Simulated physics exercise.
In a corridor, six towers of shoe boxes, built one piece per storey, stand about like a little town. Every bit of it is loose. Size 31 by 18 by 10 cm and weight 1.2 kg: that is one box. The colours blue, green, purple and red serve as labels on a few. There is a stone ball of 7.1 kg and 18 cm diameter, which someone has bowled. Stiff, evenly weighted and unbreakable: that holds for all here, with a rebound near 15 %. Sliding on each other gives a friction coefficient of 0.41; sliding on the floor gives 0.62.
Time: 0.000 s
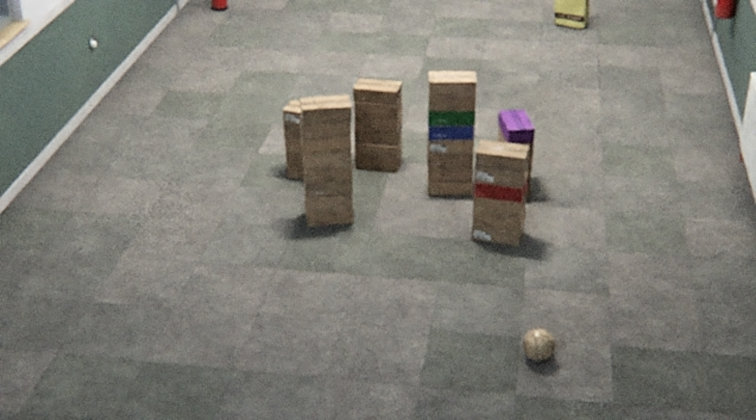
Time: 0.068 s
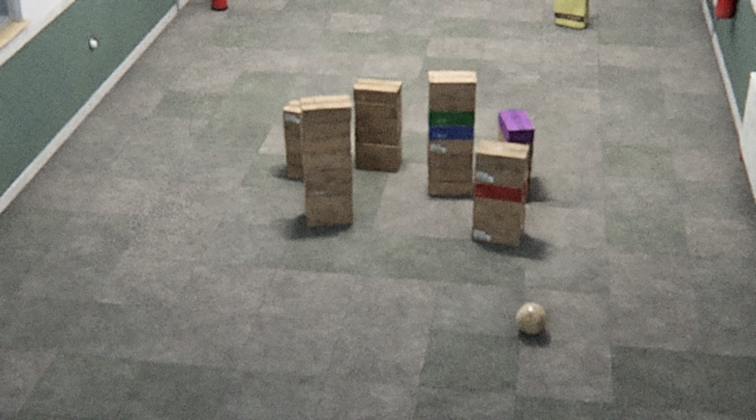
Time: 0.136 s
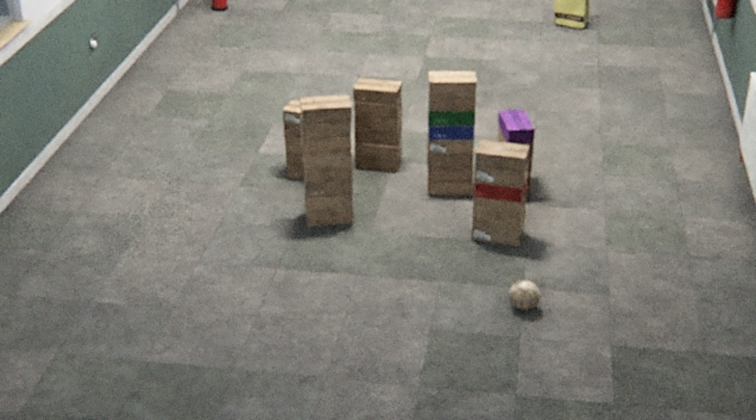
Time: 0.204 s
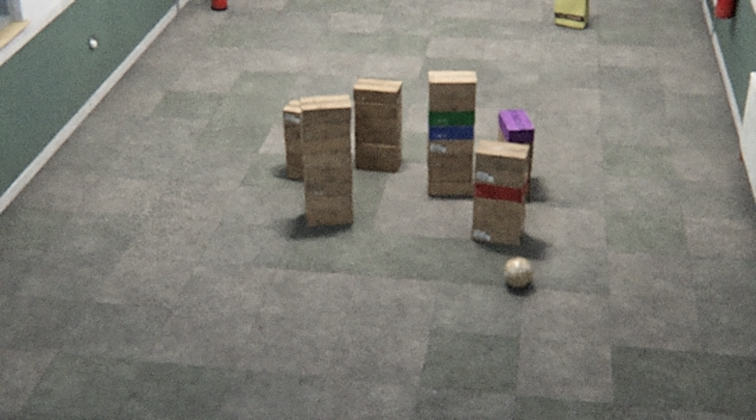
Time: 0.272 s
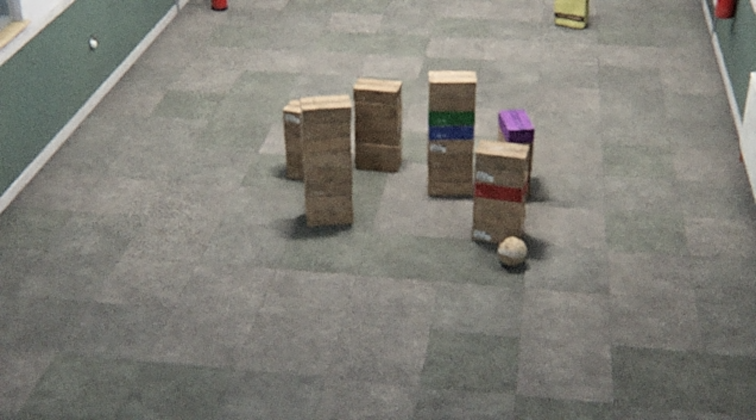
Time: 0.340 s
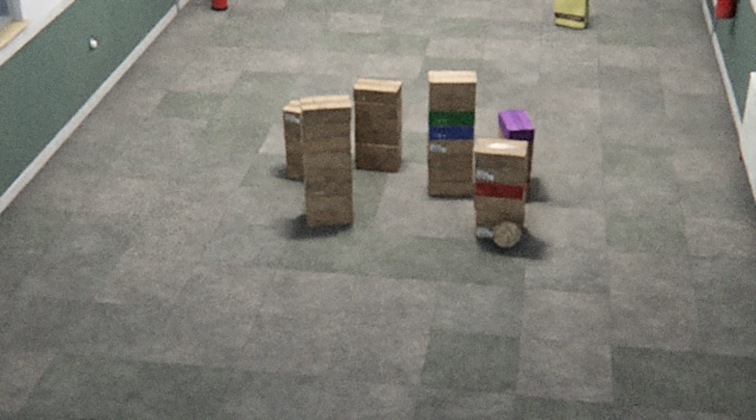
On a grey tiled floor, a pale ball rolls up to a box tower with a red band and bumps its base.
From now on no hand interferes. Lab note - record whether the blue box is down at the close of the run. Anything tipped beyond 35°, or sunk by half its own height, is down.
Result: Not down.
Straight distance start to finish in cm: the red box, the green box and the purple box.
Displacements: Red = 30, green = 0, purple = 5 (cm).
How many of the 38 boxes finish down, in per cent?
Around 10 %.
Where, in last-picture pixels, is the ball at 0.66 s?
(489, 199), roughly.
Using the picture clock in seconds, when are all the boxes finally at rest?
Near 1.0 s.
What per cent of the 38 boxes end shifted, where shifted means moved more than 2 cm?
40 percent.
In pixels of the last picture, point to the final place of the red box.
Near pixel (504, 218).
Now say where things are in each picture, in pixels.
In the first frame (each place is the centre of the face we see best), ball (539, 345) 1.08 m from contact, 3.5 m/s; blue box (452, 133); green box (452, 119); red box (498, 193); all as stacked.
The second frame shows ball (532, 319) 84 cm from contact, 3.5 m/s; blue box (452, 133).
The third frame shows ball (525, 295) 60 cm from contact, 3.5 m/s; blue box (452, 133).
The fourth frame shows ball (518, 273) 37 cm from contact, 3.5 m/s; blue box (452, 133).
The fifth frame shows ball (512, 252) 13 cm from contact, 3.5 m/s; blue box (452, 133).
The sixth frame shows ball (507, 234) after contact, 2.1 m/s; blue box (452, 133); red box (499, 191) tilted 4°; purple box (517, 119); steepest lean 4°, the box at (498, 205); 6 have shifted.
By 0.48 s, ball still moving; none of the 38 boxes down, 7 disturbed; blue box unmoved; red box tilted 21°.
By 0.66 s, ball still moving; 4 of the 38 boxes down; blue box moved 9 mm; red box on its side.
When it is over (1.4 s), ball at rest; 4 of the 38 boxes down; blue box moved 20 mm; red box on its side; green box moved 20 mm. In pixels of the last frame, middles, blue box near (449, 126), red box near (504, 218).
